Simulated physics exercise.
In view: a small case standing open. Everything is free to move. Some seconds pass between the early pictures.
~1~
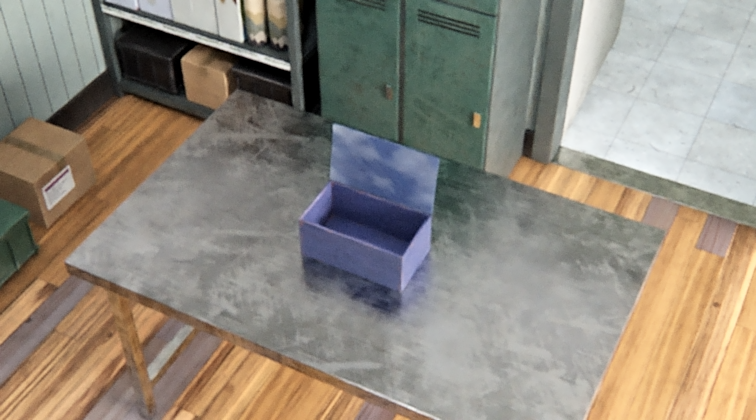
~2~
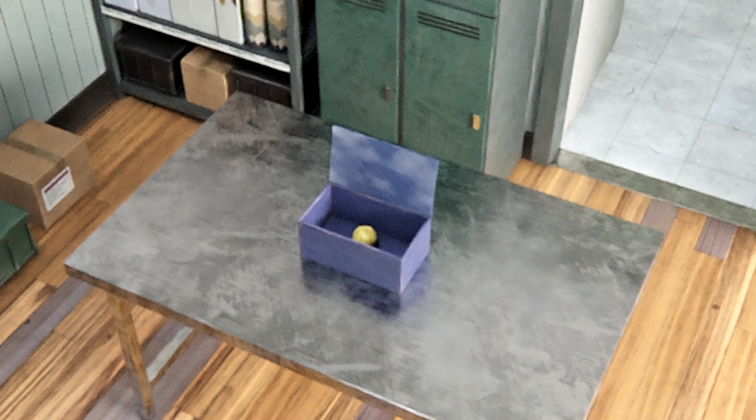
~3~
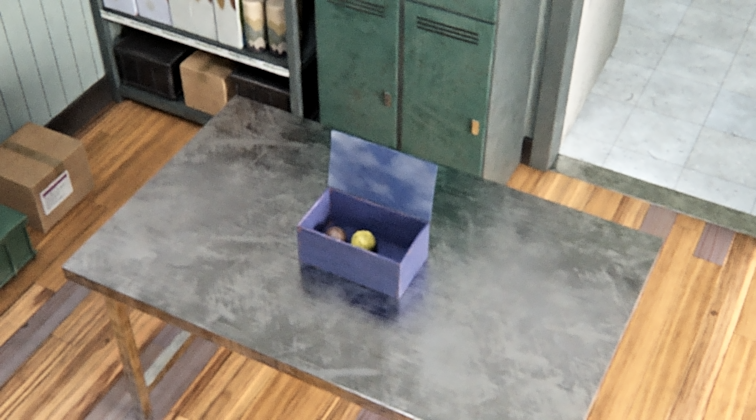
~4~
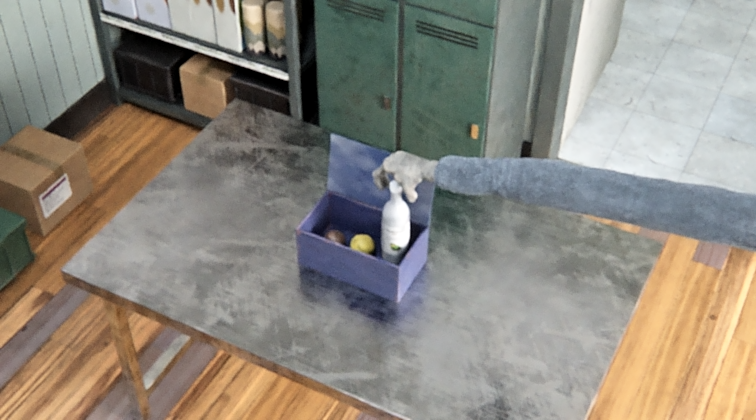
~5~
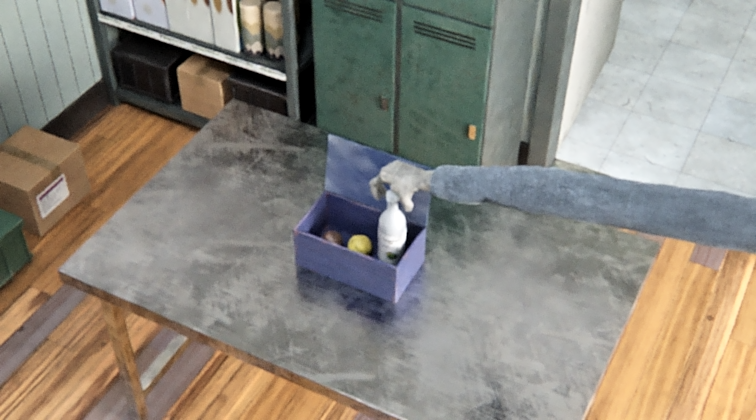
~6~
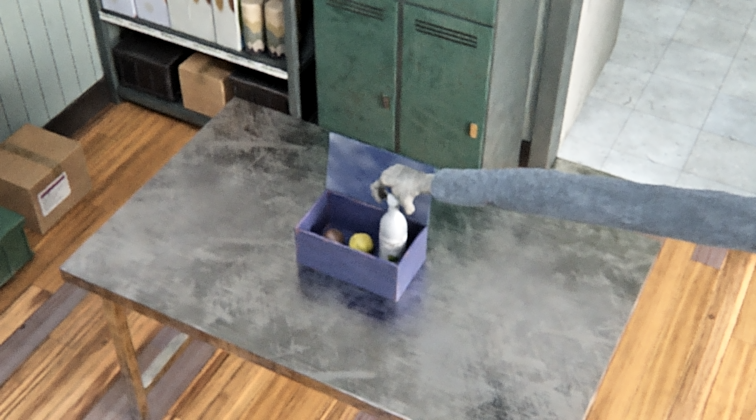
The clip shows an open blue case on a grey table, empty at first, then holding a yellow ball and a darker round object. A gloved hand reaches in from the right and lowers a white bottle into the case.
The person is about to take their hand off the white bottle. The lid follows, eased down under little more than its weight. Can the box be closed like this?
Outcome: The lid is held up.
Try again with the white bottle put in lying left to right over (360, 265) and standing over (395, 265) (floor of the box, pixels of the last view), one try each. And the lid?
First try: It shuts flat; second try: It will not close.
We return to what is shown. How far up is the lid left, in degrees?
About 30°.
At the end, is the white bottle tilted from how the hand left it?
The white bottle tips.
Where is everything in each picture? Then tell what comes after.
The last thing is not in view yet, in the first frame.
The last thing is not in view yet, in the second frame.
The last thing is not in view yet, in the third frame.
Coming down; white bottle (396, 221), in the fourth frame.
Coming down; white bottle (392, 230), in the fifth frame.
In place under the hand; white bottle (393, 233), in the sixth frame.
Then, 1.40 s on from there, lid 74° above the rim.
Then, 1.70 s on from there, lid 53° above the rim; white bottle turned 11° from how it was put near (389, 238).
In the end, lid 32° above the rim; moved from the start, white bottle; the other 2 unmoved. At the end, from the last picture's camera, white bottle near (384, 246).
